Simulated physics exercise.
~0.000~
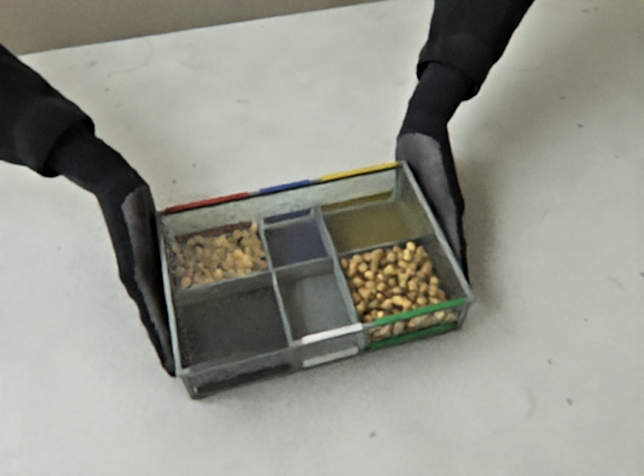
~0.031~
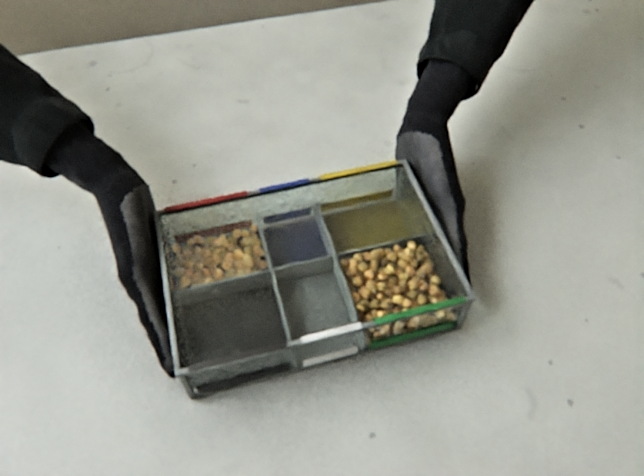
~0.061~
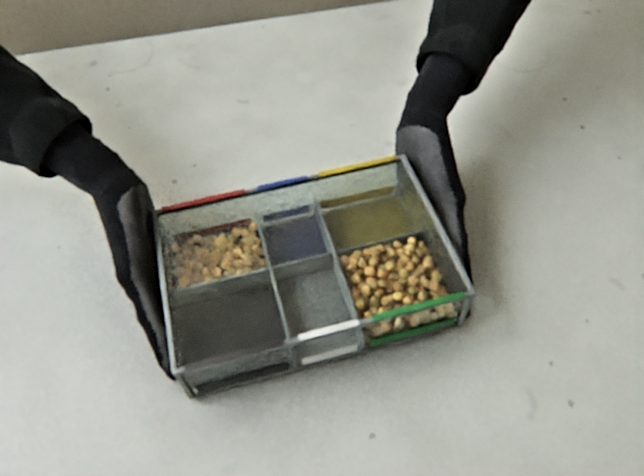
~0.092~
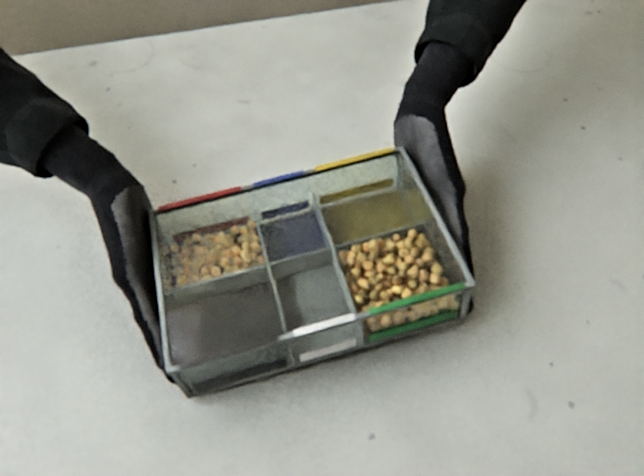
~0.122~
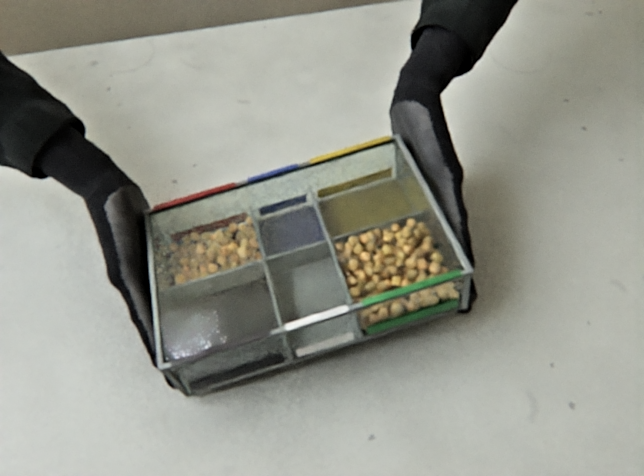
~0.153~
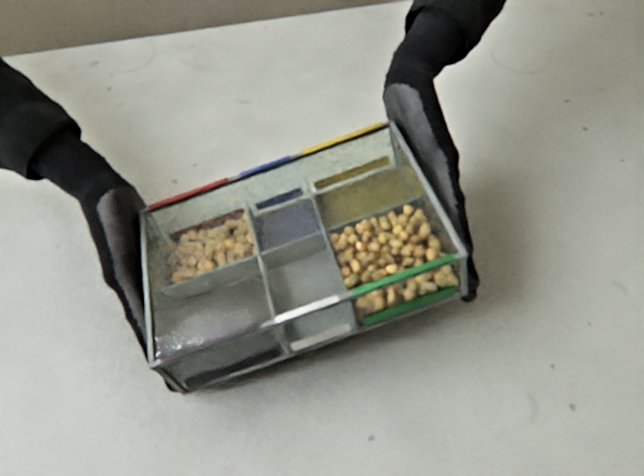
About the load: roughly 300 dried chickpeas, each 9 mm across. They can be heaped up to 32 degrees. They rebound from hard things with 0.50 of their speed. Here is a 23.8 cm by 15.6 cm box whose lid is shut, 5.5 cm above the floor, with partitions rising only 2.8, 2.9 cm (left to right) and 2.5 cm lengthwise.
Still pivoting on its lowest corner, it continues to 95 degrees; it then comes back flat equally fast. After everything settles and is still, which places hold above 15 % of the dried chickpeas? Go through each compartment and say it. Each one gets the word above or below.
Results: Red compartment above; blue compartment below; green compartment below; yellow compartment below; white compartment below; black compartment above.
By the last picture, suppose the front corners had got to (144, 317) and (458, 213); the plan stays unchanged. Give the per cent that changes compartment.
About 65 per cent.
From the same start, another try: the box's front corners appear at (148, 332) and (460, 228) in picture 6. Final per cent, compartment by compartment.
Red 60, blue 25, green 5, yellow 10, white 0, black 0.
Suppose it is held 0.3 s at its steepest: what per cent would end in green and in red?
Then: Green 5; red 70.
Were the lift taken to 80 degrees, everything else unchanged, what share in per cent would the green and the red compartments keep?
Shares: Green 15 and red 55, per cent.
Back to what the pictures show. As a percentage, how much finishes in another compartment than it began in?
65 percent.
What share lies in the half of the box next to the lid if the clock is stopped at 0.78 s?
Roughly 60 percent of the pieces.
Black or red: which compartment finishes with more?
Fuller: Red.
Then, at 0.78 s, tilt 95 degrees; red 40 %, blue 5 %, green 40 %, white 10 %, black 5 %.
After 1.19 s, tilt 42 degrees; red 70 %, blue 5 %, green 5 %, black 20 %.
After 1.69 s, tilt 0 degrees; red 65 %, blue 5 %, green 5 %, black 25 %.
By 2.2 s all is still; red 65 %, blue 5 %, green 5 %, yellow 0 %, white 0 %, black 25 %.
